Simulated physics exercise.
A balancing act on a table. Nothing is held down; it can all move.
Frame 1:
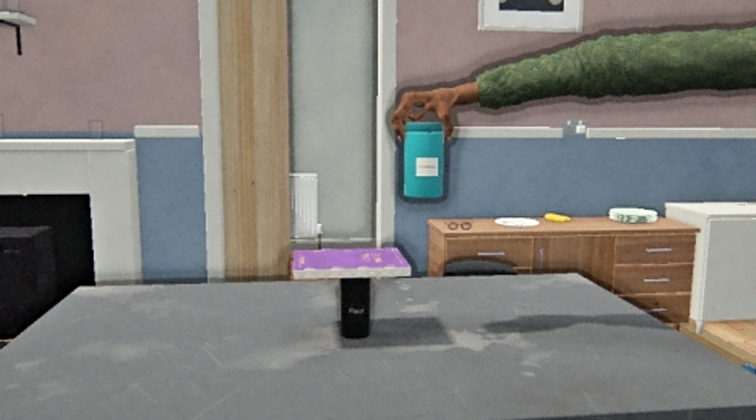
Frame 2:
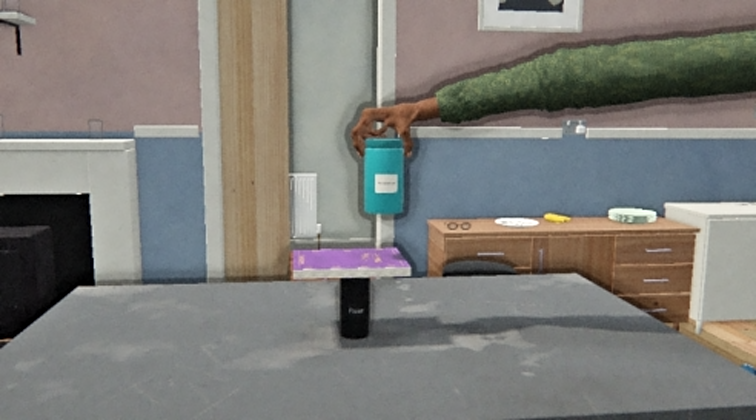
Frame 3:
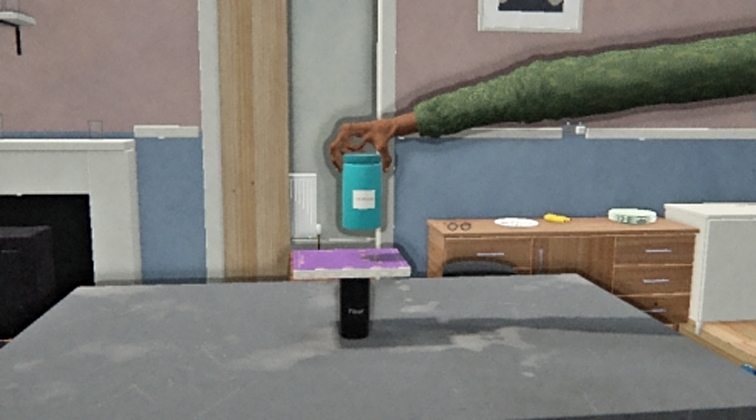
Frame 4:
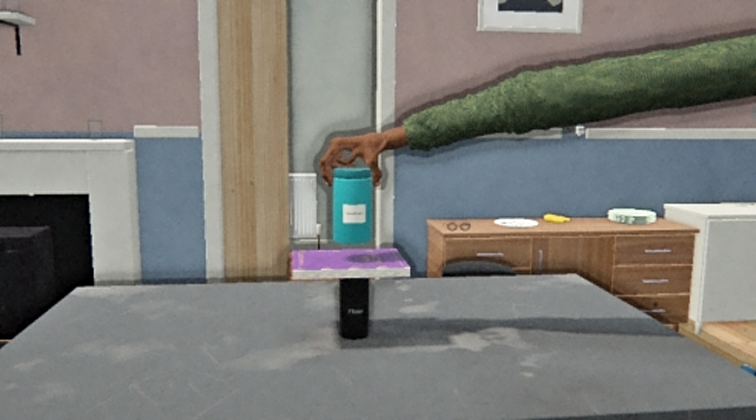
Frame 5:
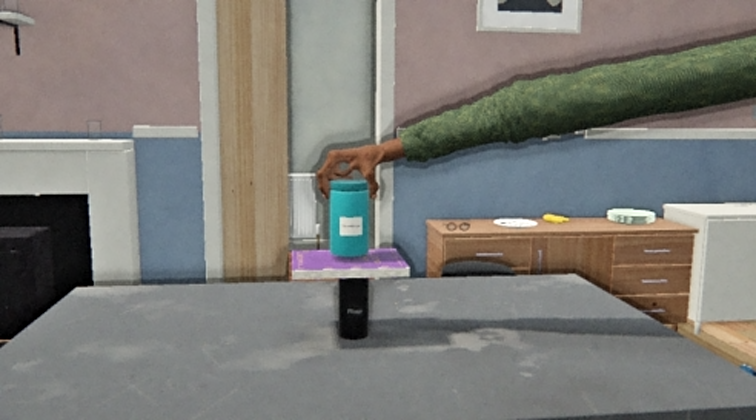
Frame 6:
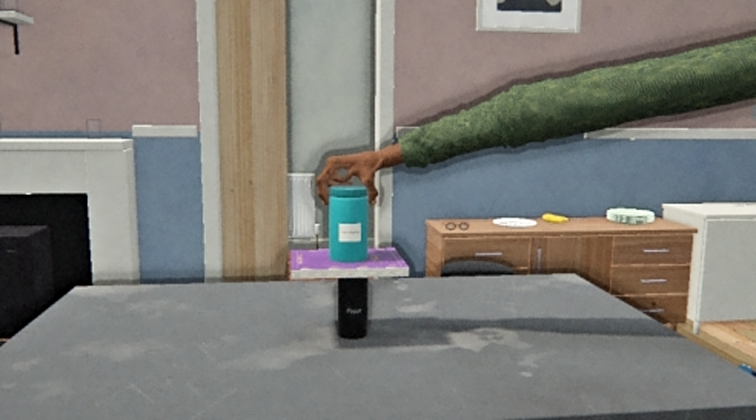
A turquoise jar, held by a hand, moves left and down onto a purple-topped book.
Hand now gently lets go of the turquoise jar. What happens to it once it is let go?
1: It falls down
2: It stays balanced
The answer is 2.
Then, 0.80 s on from there, no change.
Then, 1.70 s on from there, turquoise jar resting near (349, 224).
In the end, all 3 unmoved. At the end, from the last picture's camera, turquoise jar near (349, 224). The stack holds.
